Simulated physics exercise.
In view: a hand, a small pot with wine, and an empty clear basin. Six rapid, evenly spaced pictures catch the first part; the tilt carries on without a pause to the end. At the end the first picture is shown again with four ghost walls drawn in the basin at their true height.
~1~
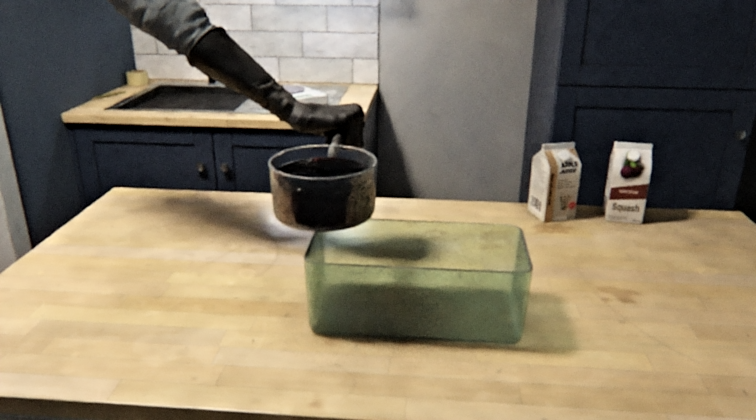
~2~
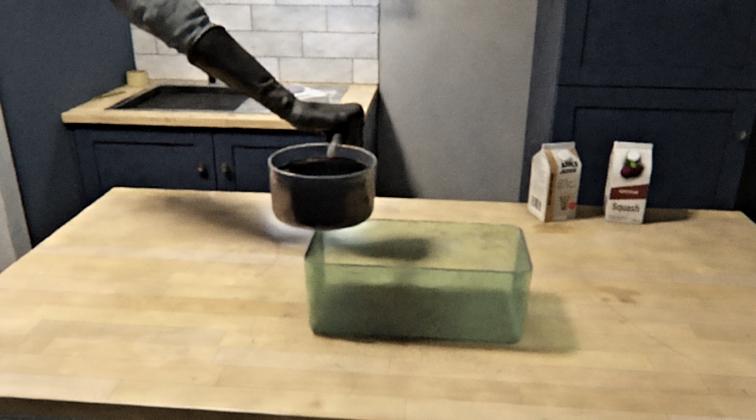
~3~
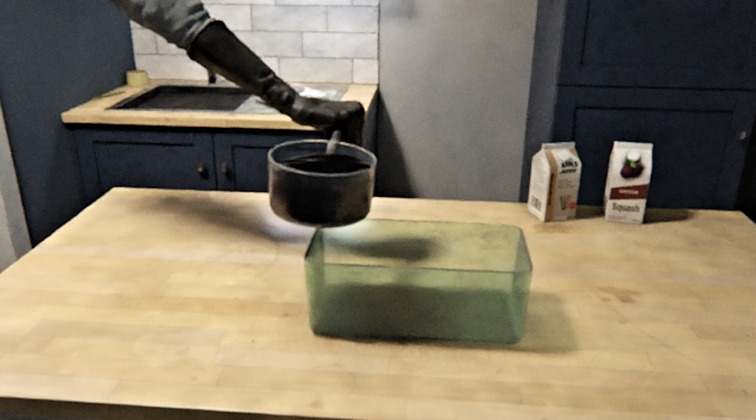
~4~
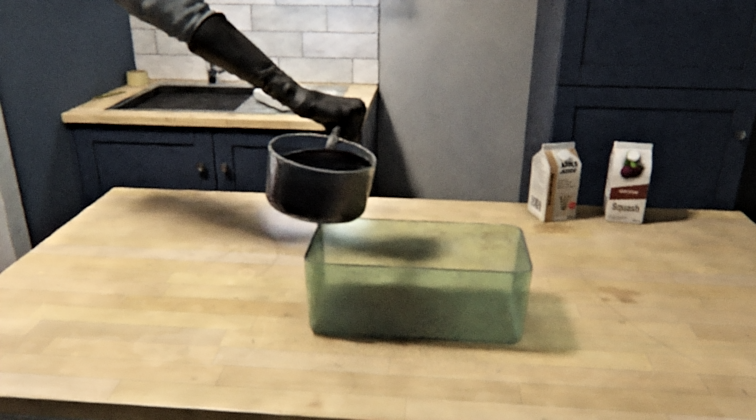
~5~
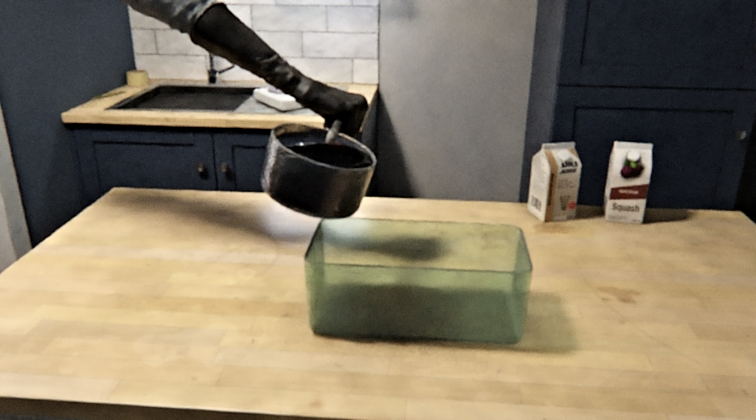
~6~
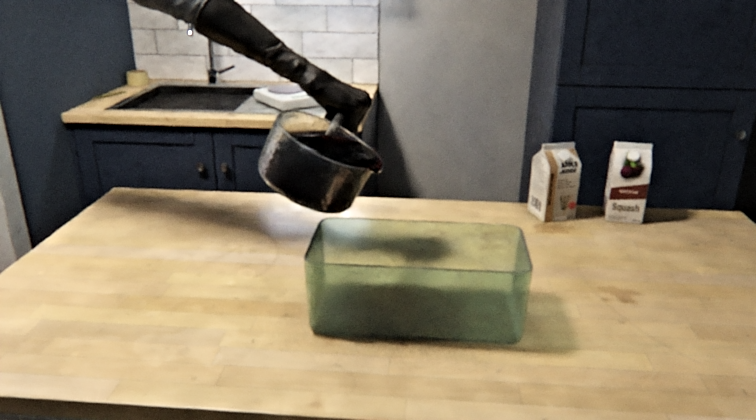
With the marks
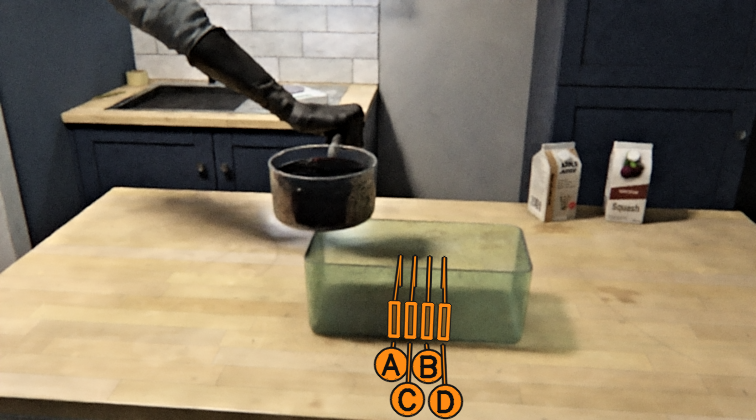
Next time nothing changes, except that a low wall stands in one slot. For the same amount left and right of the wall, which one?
It is D.
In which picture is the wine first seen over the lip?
Picture 6.
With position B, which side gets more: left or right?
More ends on the right.
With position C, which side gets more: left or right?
More ends on the right.
On the marked copy, A at (393, 342); B at (426, 344); C at (409, 343); D at (442, 345).
With A, about 3 % ends left of the wall and 96 % right of it.
With B, about 15 % ends left of the wall and 84 % right of it.
With C, about 6 % ends left of the wall and 93 % right of it.
With D, about 46 % ends left of the wall and 53 % right of it.
